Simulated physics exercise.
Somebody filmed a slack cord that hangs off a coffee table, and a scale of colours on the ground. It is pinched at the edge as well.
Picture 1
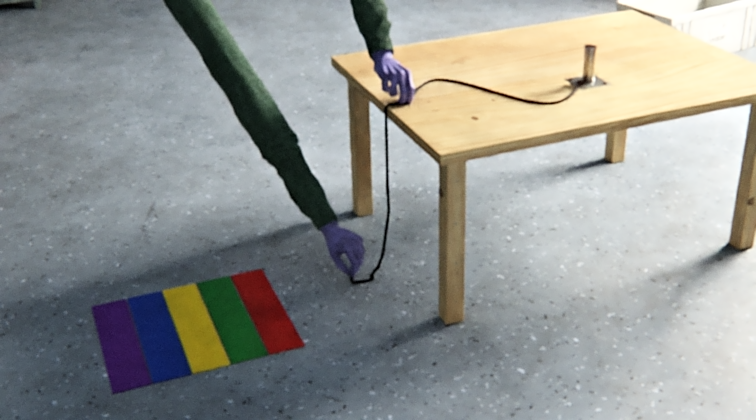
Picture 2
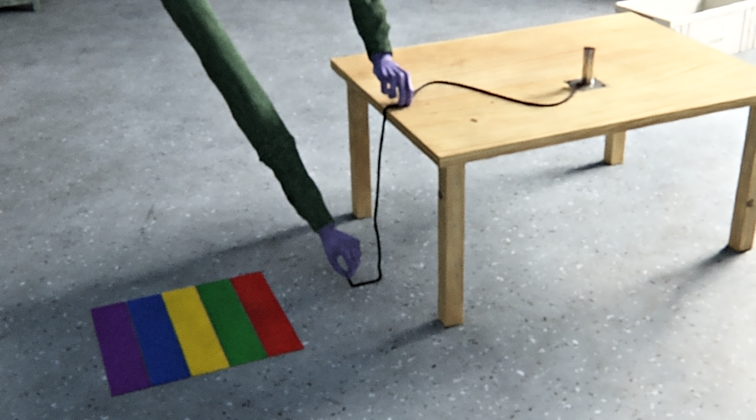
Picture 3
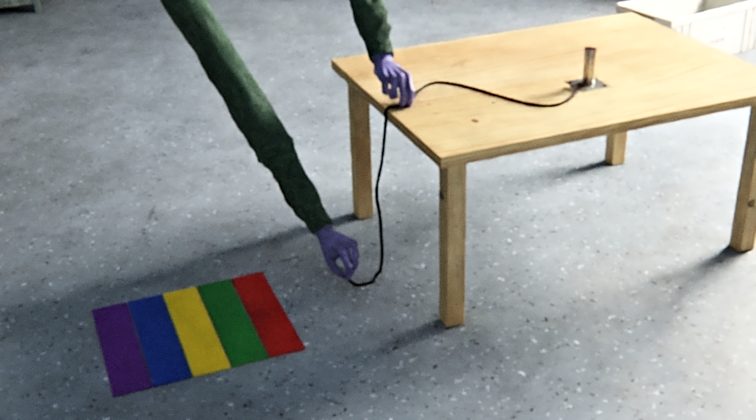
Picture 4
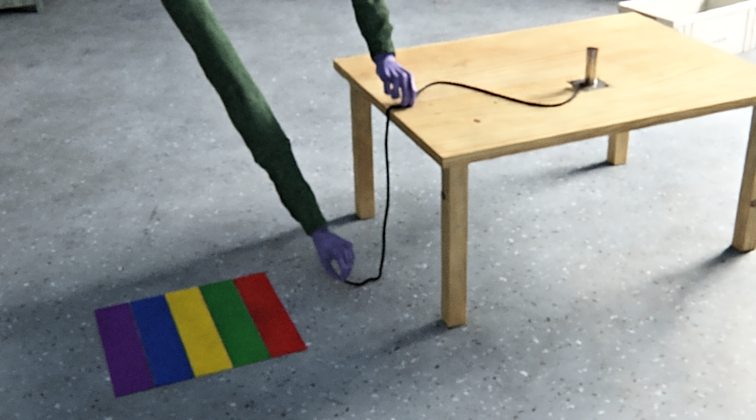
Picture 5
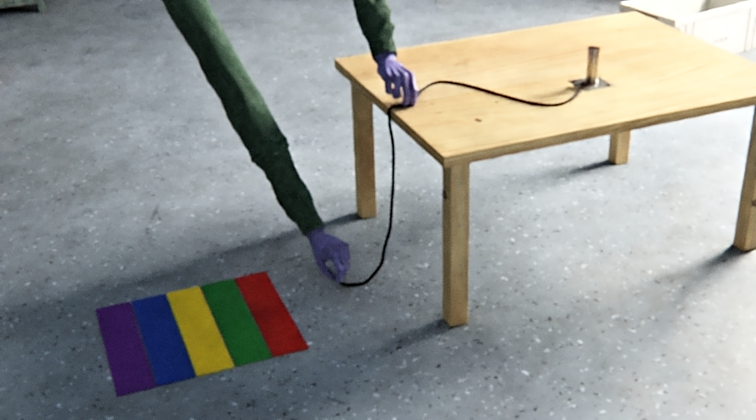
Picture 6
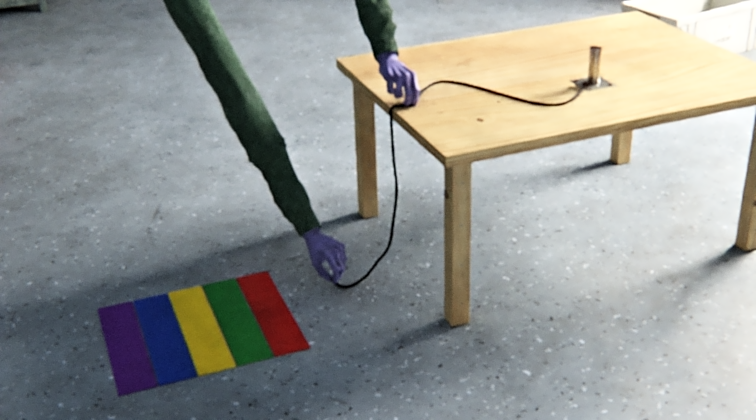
A gloved hand slowly draws the cord's lower end left while another pinches it at the table edge.
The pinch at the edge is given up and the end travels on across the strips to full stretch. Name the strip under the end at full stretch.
It halts on the purple strip.
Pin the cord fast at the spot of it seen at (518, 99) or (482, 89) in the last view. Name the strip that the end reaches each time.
Try by try: Blue; yellow.
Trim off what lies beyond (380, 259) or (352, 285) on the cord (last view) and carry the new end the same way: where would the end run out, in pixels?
Try by try, around (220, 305) and (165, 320).
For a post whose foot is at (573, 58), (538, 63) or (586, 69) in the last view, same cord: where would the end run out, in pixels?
Near (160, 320), (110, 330) and (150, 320).
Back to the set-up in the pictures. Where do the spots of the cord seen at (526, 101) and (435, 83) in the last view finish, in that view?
The first at (495, 97), the second at (390, 119).
A little later, end near (185, 314); over yellow.
Next, end near (149, 322); over blue.
When it is tight, end near (127, 327); over purple. Over purple.
